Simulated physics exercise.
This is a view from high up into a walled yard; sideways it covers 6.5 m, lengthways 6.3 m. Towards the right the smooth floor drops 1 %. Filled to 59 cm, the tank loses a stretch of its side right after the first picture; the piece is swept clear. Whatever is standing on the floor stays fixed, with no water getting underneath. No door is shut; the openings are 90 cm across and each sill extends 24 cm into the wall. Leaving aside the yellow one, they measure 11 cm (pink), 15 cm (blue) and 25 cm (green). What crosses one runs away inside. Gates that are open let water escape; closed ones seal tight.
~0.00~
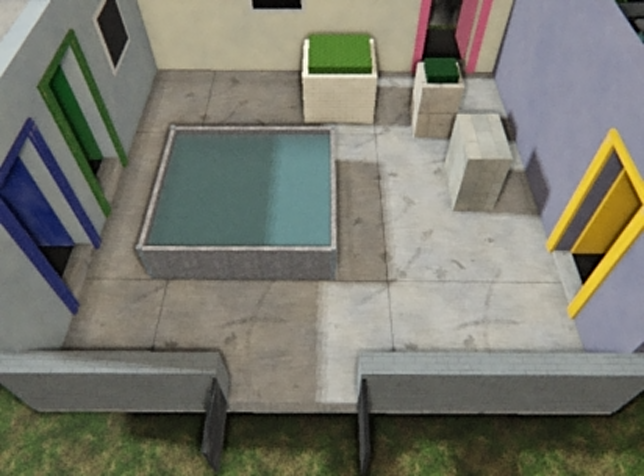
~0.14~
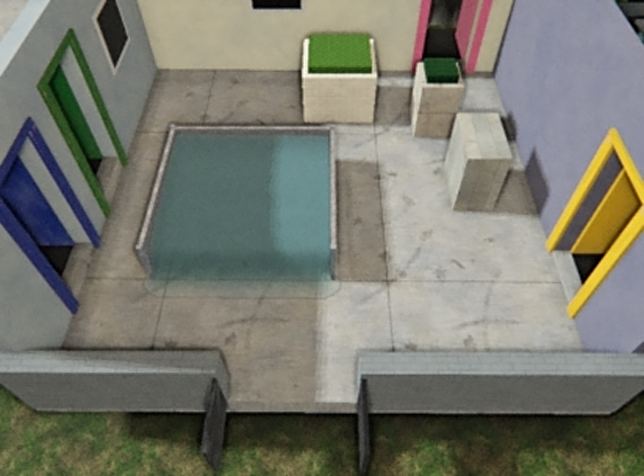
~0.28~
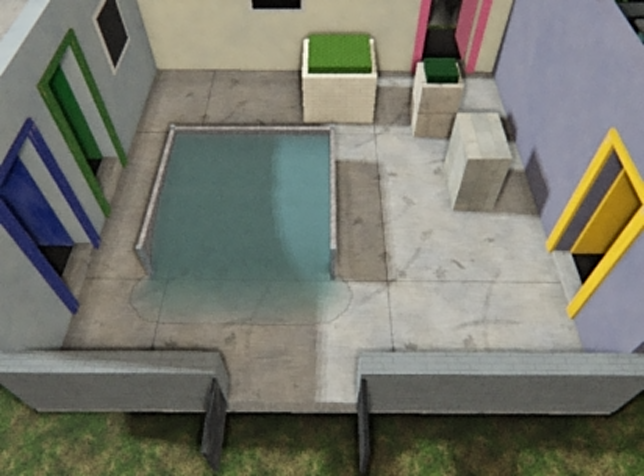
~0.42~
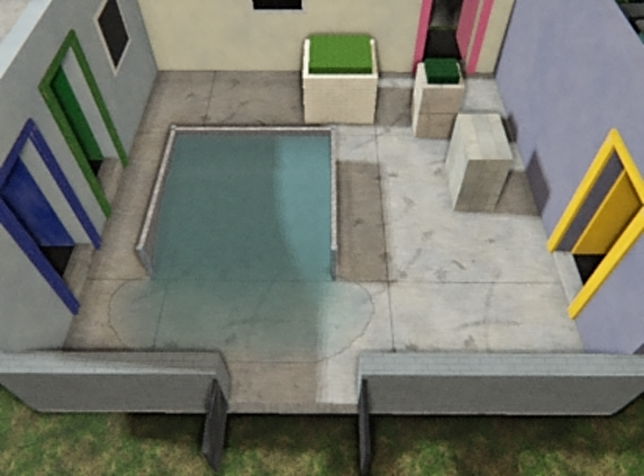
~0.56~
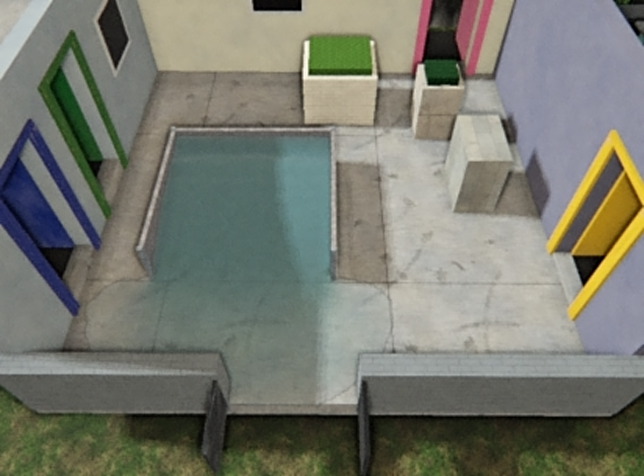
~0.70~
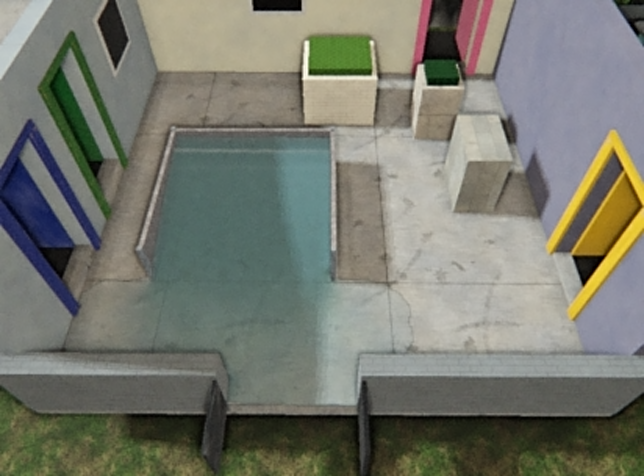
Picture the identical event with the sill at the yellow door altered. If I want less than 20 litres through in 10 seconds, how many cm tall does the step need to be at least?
You would need about 7 cm.
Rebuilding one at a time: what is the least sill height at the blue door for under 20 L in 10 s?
The blue one would have to be about 10.5 cm high.
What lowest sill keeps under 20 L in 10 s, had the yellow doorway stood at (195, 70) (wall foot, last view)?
Around 15 cm would do it.
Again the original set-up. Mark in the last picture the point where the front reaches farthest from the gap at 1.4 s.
Lab note: Front tip approx. at (505, 385).
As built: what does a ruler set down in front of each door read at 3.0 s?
Door by door, in centimetres - pink 0, blue 16, green 4, yellow 5.
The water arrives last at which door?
That would be the pink door.
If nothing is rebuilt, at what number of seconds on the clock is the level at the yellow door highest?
The level tops out near 4.5 seconds.
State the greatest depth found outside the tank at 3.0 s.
Up to some 31 centimetres, I'd say.
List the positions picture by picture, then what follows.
In the first frame, still water, 59 cm deep, in the tank at (246, 186); the yellow door at (591, 235) is dry.
In the second frame, the gap is at (241, 268), the front 0.2 m out at (154, 290); the back of the tank holds 59 cm.
In the third frame, the front is at (161, 318), 0.7 m from the gap at (242, 269); 1.6 m2 of floor is wet, 59 cm left at the back.
In the fourth frame, the gap is at (243, 270), the front 1.1 m out at (154, 353); the back of the tank holds 59 cm.
In the fifth frame, water pours out at (242, 271) and has run 1.7 m, to a hidden place; about 8 cm deep outside, 57 cm at the back.
In the sixth frame, water pours out at (242, 271) and has run 1.8 m, to a hidden place; about 9 cm deep outside, 52 cm at the back; the yellow door at (591, 236), 4.4 m from the gap, is still 2.6 m from the nearest water.
After 1.4 s water covers 20 % of the floor, deepest (42 cm) near (52, 381); it has not reached the yellow door.
After 3.0 s water covers 35 % of the floor, deepest (31 cm) near (67, 381); 5 cm at the yellow door, 0 litres in over its 6 cm sill.
After 10.0 s water covers 95 % of the floor, deepest (11 cm) near (510, 128); 7 cm at the yellow door, 32 litres in over its 6 cm sill.
At the yellow door as built, the water arrived by 2.9 s and peaked near 10 cm at 4.4 s.
Run again over the same 10 s with other heights there, 32 litres in over 6 cm, 7 litres over 8.5 cm. The limit of 20 litres is kept from about 7 cm up.
